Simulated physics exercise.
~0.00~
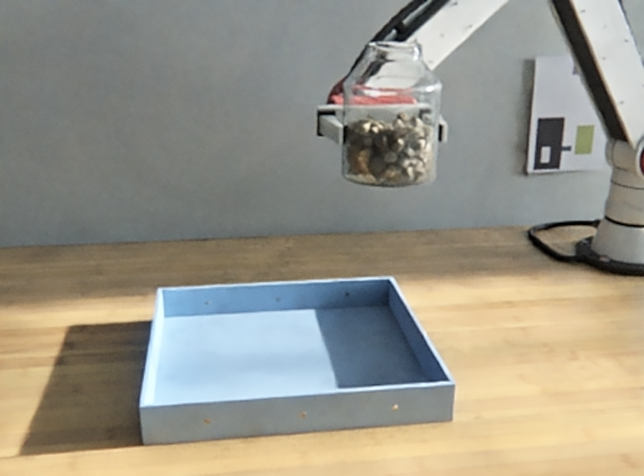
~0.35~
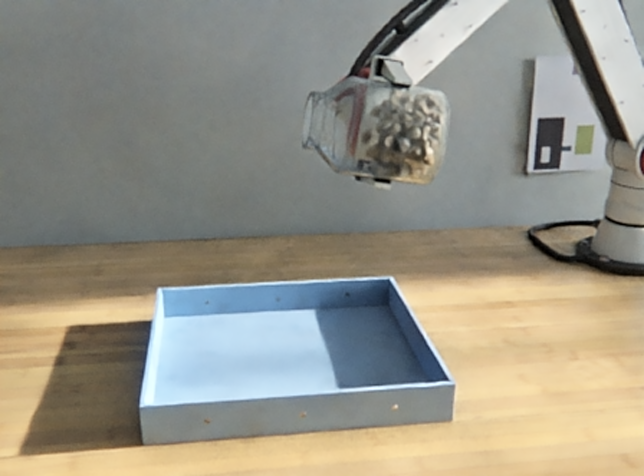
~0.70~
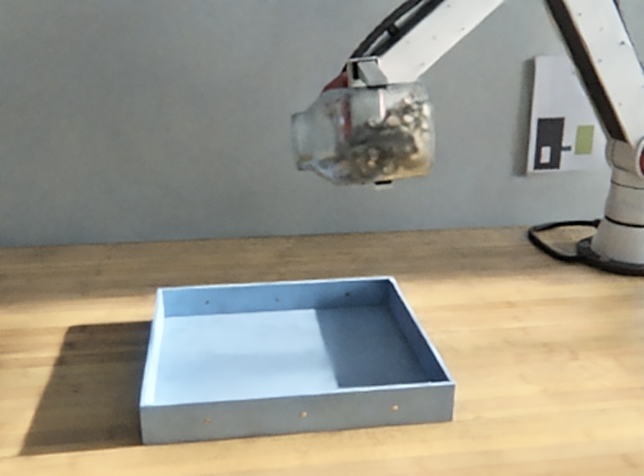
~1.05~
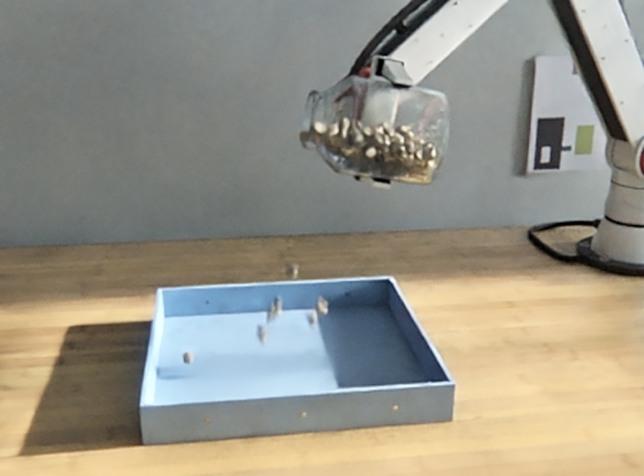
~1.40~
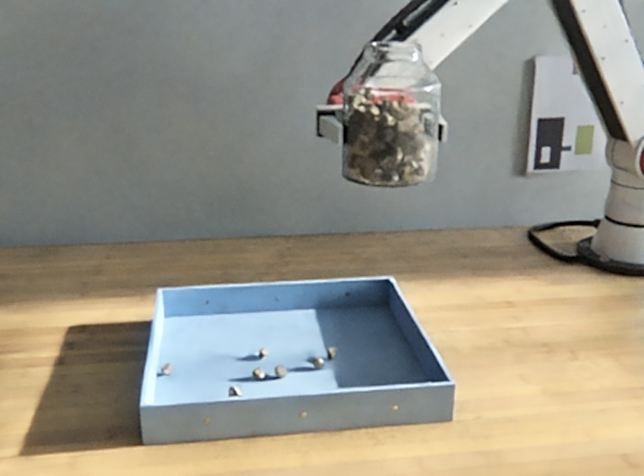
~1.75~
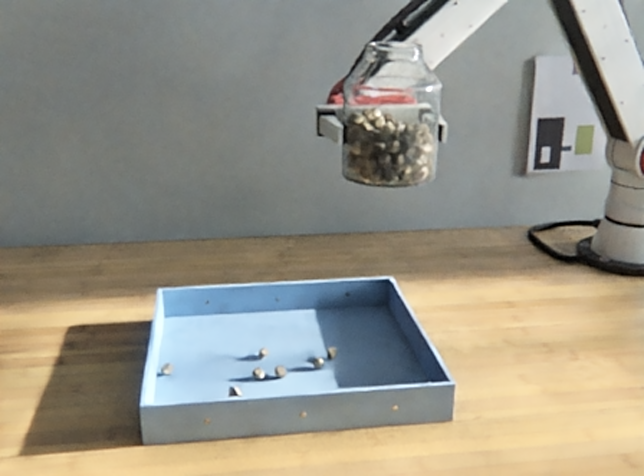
The clip shows a robot arm holding a glass jar of small pebbles above a blue tray, tipping it onto its side with its mouth to the left, so that a few pebbles fall into the tray before the arm turns the jar upright, still holding most of them.
